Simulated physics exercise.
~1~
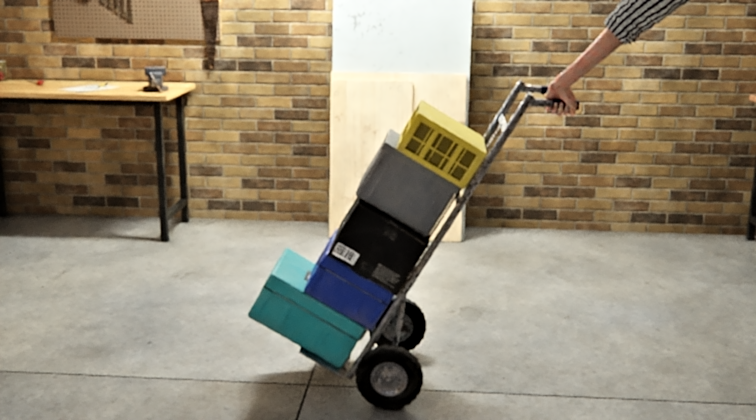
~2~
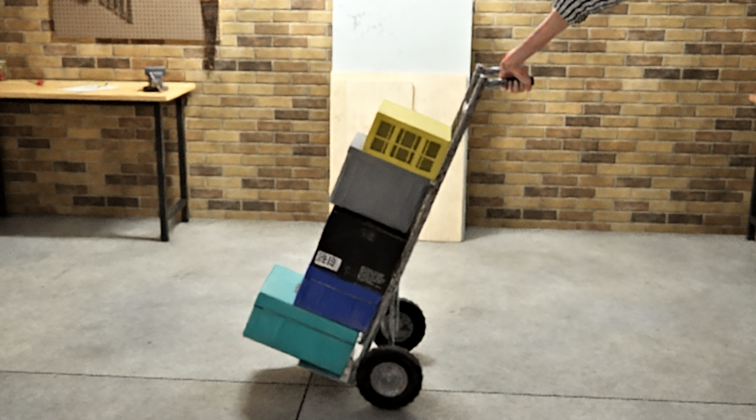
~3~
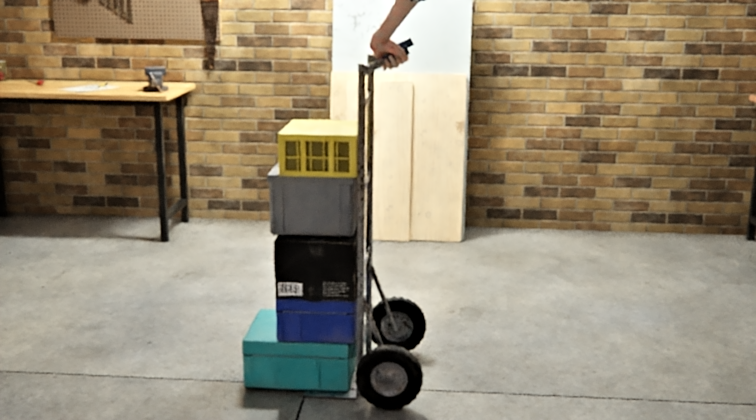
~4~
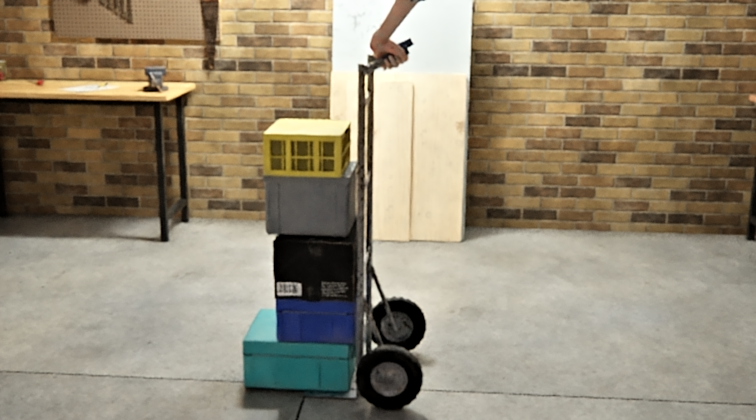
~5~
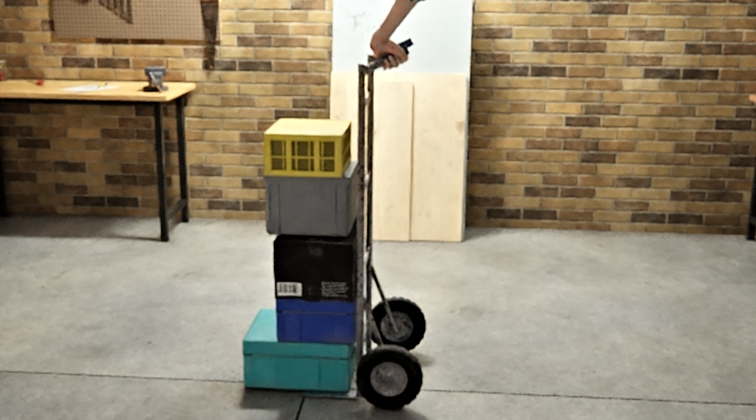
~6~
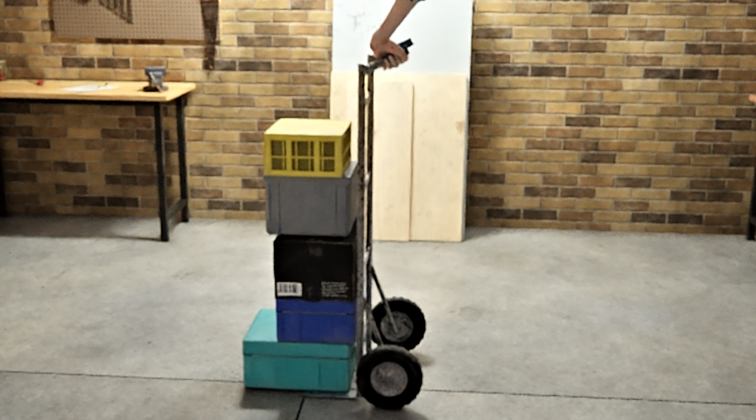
A hand swung a tilted hand truck upright, carrying a stack of turquoise, blue, black, grey and yellow boxes and crates. As it stopped, the top ones shifted slightly left, but the stack stayed standing while the hand held the handle.
